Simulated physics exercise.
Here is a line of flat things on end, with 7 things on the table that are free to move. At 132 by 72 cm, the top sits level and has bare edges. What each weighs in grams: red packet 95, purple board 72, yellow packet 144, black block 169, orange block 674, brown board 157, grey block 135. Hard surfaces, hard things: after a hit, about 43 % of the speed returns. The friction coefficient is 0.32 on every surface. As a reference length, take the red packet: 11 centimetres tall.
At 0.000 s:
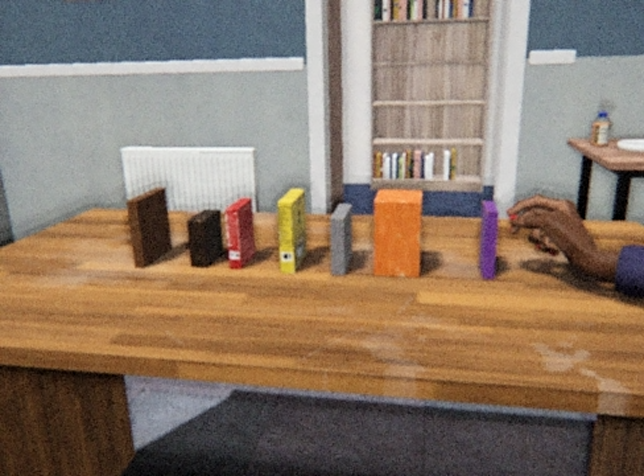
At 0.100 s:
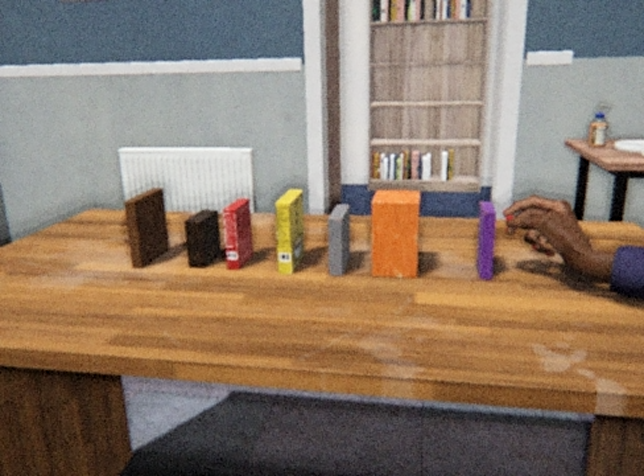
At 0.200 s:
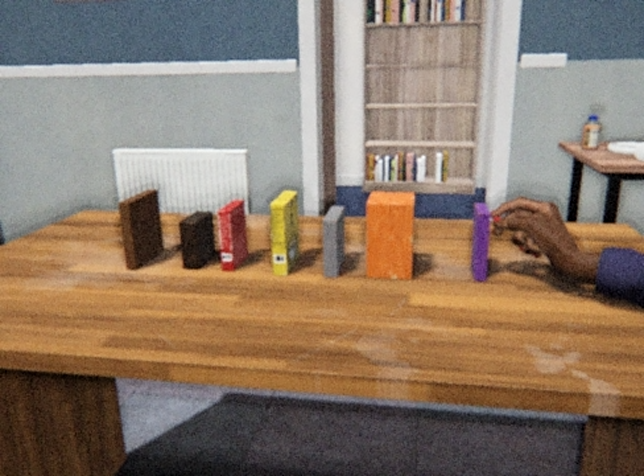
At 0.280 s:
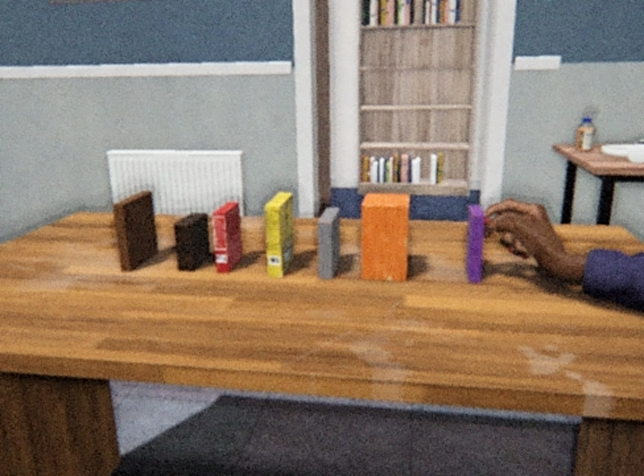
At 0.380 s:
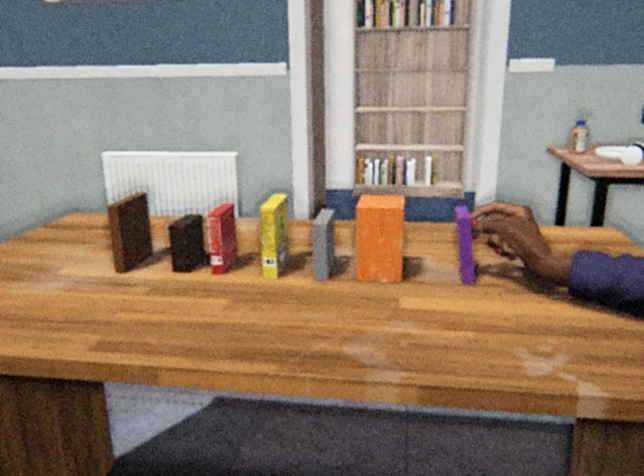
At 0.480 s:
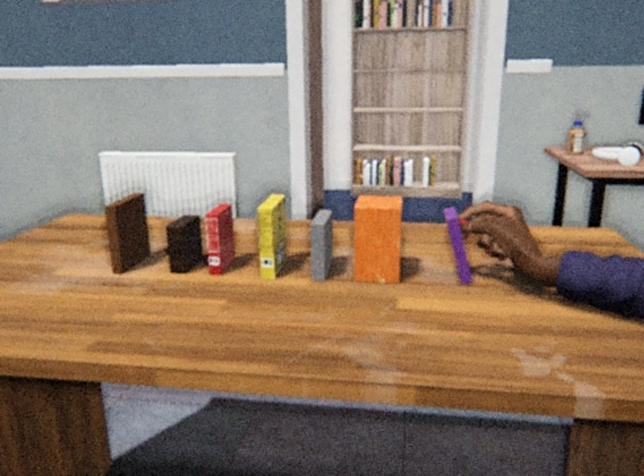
A hand pushing the upright purple board leftward until it leans toward an orange block in a row on a wooden table.
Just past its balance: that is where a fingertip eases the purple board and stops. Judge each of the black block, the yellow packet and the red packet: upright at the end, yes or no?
Black block - yes; yellow packet - yes; red packet - yes.
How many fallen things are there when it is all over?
I count 1 in all.
Around 0.68 s, purple board 67° over.
Around 1.08 s, purple board 90° over.
Around 2.68 s, black block resting near (185, 244); yellow packet resting near (274, 236).
Finally (3.6 s), all 5 still in place (within 5 cm). Final places as that camera would see them, black block near (185, 244), yellow packet near (274, 236).
